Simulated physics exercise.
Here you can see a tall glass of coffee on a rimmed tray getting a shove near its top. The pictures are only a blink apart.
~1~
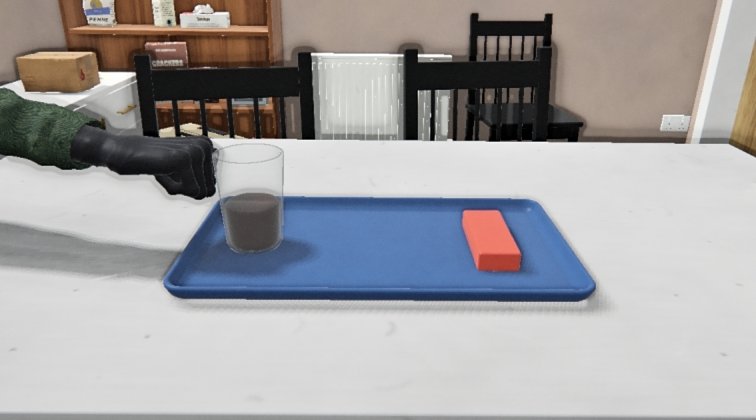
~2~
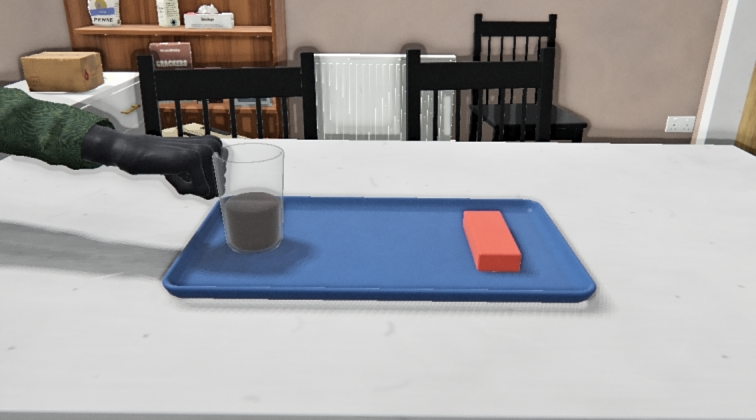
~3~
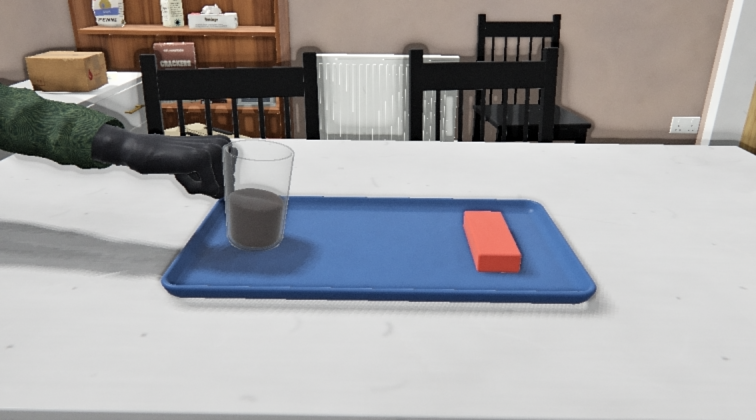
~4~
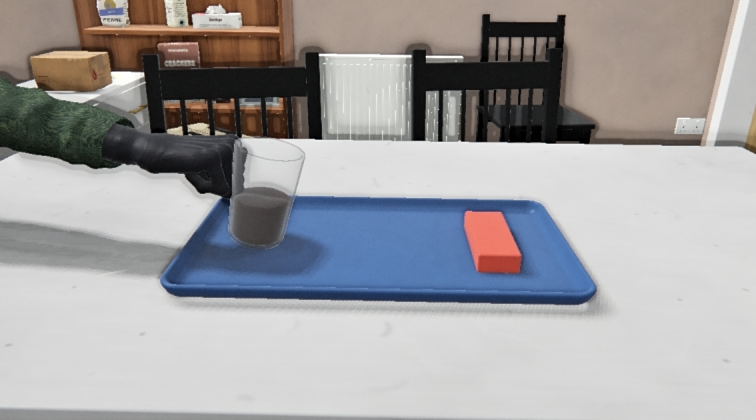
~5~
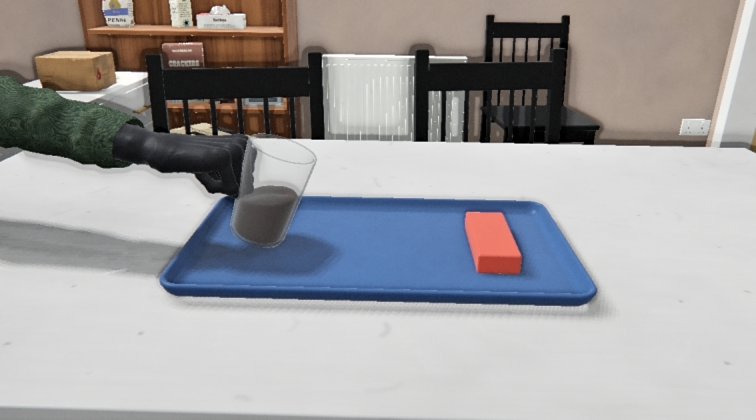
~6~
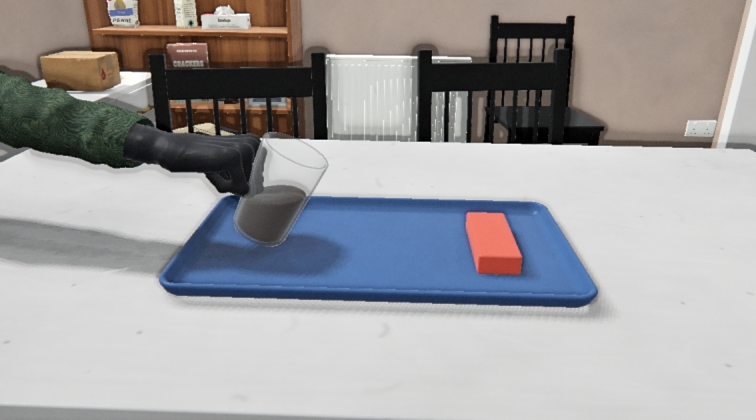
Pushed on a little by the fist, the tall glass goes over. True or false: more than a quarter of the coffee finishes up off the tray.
False.
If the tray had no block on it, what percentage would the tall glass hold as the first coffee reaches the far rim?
Some 40 per cent.
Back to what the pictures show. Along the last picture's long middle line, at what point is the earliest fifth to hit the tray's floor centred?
Around (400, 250).
A moment on, the tall glass is falling and 100 per cent is in the glass, 0 on the tray and 0 above or beyond its rim.
Next, the tall glass lies on its side and 93 per cent is in the glass, 4 on the tray and 3 above or beyond its rim.
Then the tall glass lies on its side and 47 per cent is in the glass, 48 on the tray and 5 above or beyond its rim.
Later the tall glass lies on its side and 23 per cent is in the glass, 73 on the tray and 4 above or beyond its rim.
Finally, 98 per cent is held by tray and glass, 2 is off the tray.
